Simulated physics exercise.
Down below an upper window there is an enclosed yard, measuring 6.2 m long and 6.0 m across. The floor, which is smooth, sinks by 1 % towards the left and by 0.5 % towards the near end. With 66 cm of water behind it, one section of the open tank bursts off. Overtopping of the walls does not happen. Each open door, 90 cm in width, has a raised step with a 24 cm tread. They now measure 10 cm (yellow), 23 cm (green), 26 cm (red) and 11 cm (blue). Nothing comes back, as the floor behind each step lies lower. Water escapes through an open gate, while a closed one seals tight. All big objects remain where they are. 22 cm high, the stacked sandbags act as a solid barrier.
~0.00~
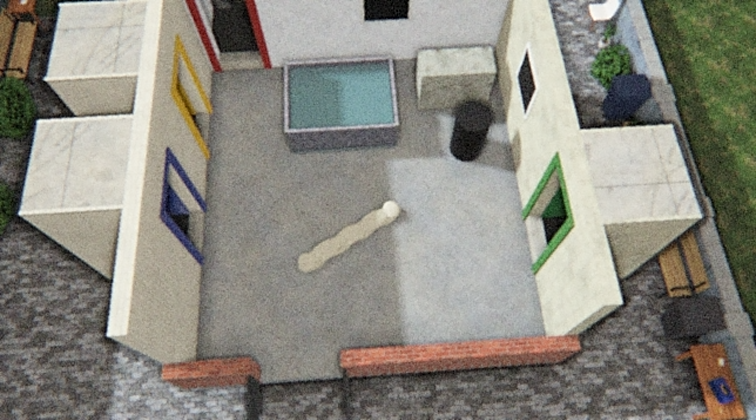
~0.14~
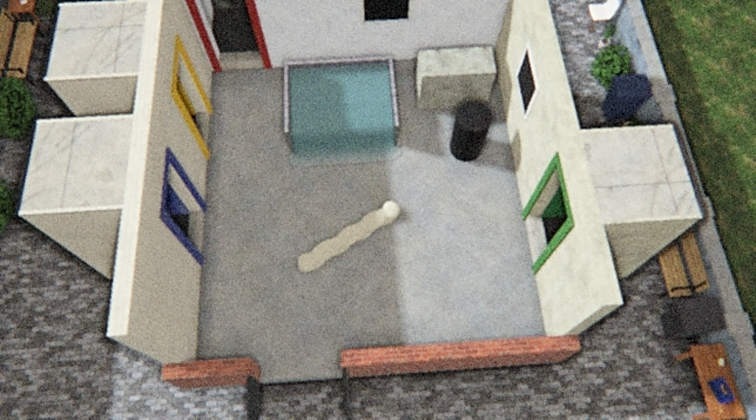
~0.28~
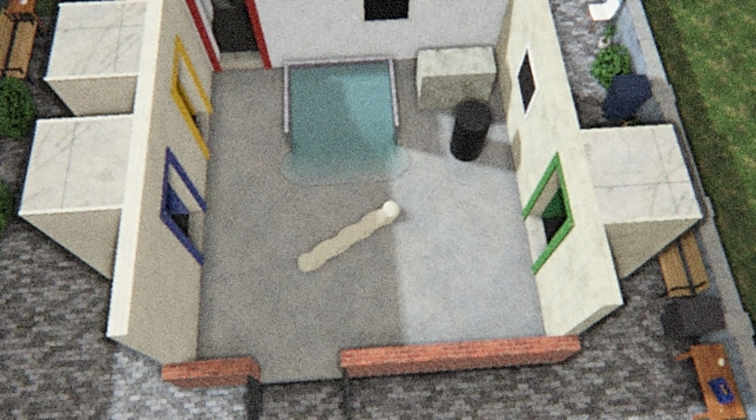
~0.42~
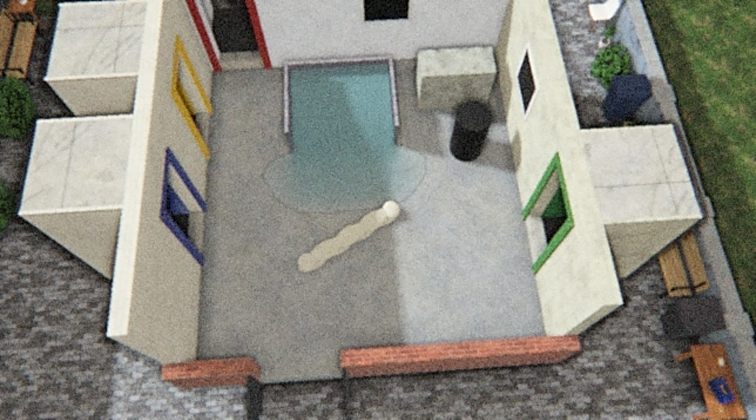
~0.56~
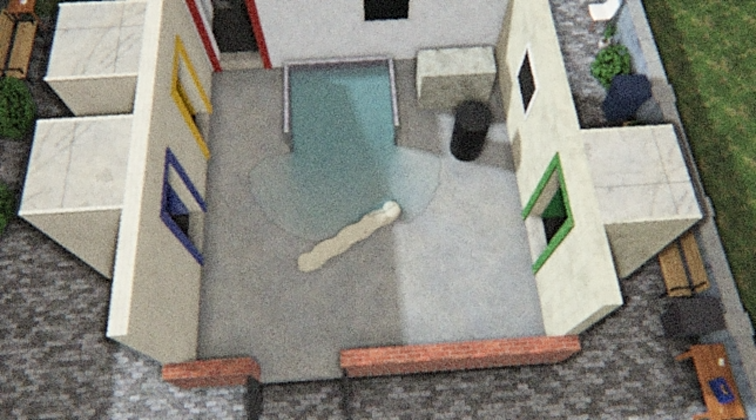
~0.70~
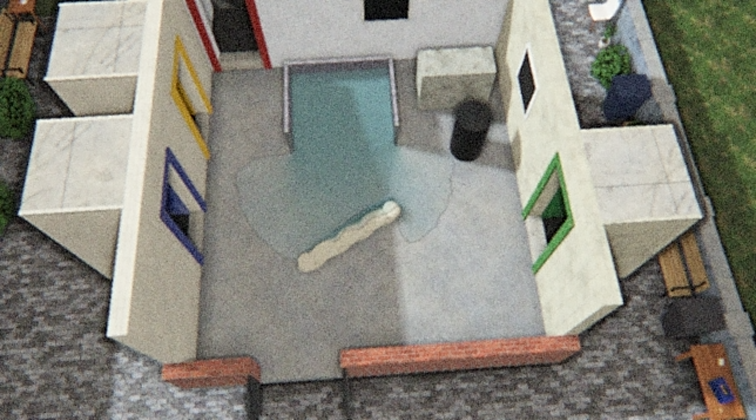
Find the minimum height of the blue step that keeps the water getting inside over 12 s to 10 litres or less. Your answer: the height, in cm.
Roughly 21 cm.
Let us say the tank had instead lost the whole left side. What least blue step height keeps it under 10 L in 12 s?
Then 7.0 cm.
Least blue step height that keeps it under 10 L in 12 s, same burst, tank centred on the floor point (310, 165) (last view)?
At least some 16 centimetres tall.
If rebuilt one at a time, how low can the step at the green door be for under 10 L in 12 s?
About 8.5 cm at green.
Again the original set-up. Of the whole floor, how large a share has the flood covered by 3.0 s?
I'd say near 55 percent.
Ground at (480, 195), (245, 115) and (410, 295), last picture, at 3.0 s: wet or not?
One by one: Drenched, clear, drenched.
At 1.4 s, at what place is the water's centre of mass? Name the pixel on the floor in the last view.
(340, 173), roughly.
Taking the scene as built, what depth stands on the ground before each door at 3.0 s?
Depths in cm: Yellow 0, green 10, red 0, blue 20.
After 1.4 s water covers 40 % of the floor, deepest (38 cm) near (377, 211); 2 cm at the blue door, 0 litres in over its 11 cm step.
After 3.0 s water covers 55 % of the floor, deepest (32 cm) near (196, 370); 20 cm at the blue door, 22 litres in over its 11 cm step.
After 12.0 s water covers 95 % of the floor, deepest (9 cm) near (196, 370); 7 cm at the blue door, 78 litres in over its 11 cm step.
At the blue door as built, the water arrived by 1.4 s and peaked near 21 cm at 3.4 s.
Run again over the same 12 s with other heights there, 22 litres in over 17.5 cm, 3 litres over 24 cm. The limit of 10 litres is kept from about 21 cm up.
